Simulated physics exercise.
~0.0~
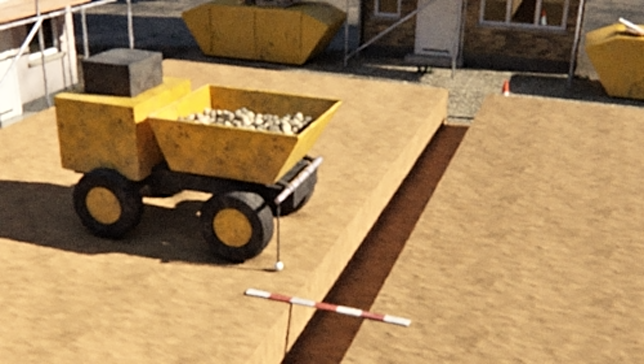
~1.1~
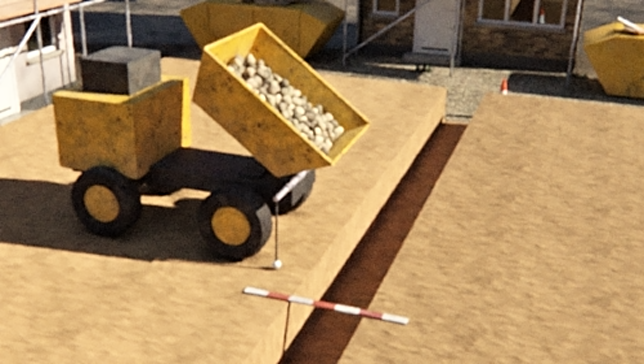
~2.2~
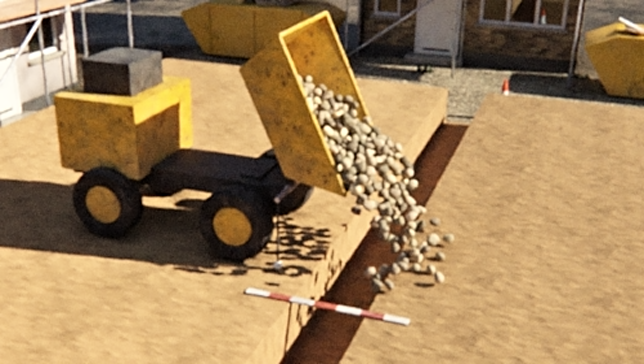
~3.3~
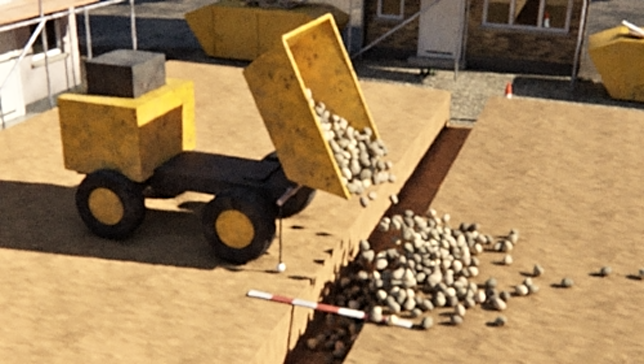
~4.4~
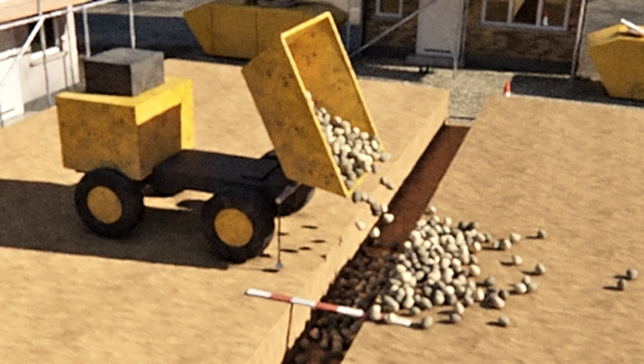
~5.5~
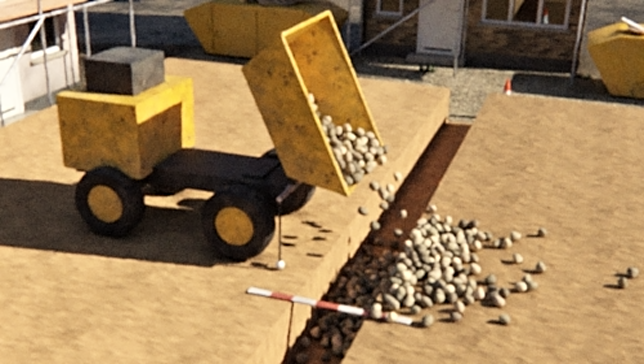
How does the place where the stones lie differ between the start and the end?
At the start the stones all sit in the raised yellow skip of the dumper. By the end most have gone down to the right, lying in the trench and on the ground beyond it, while some remain in the tipped skip.
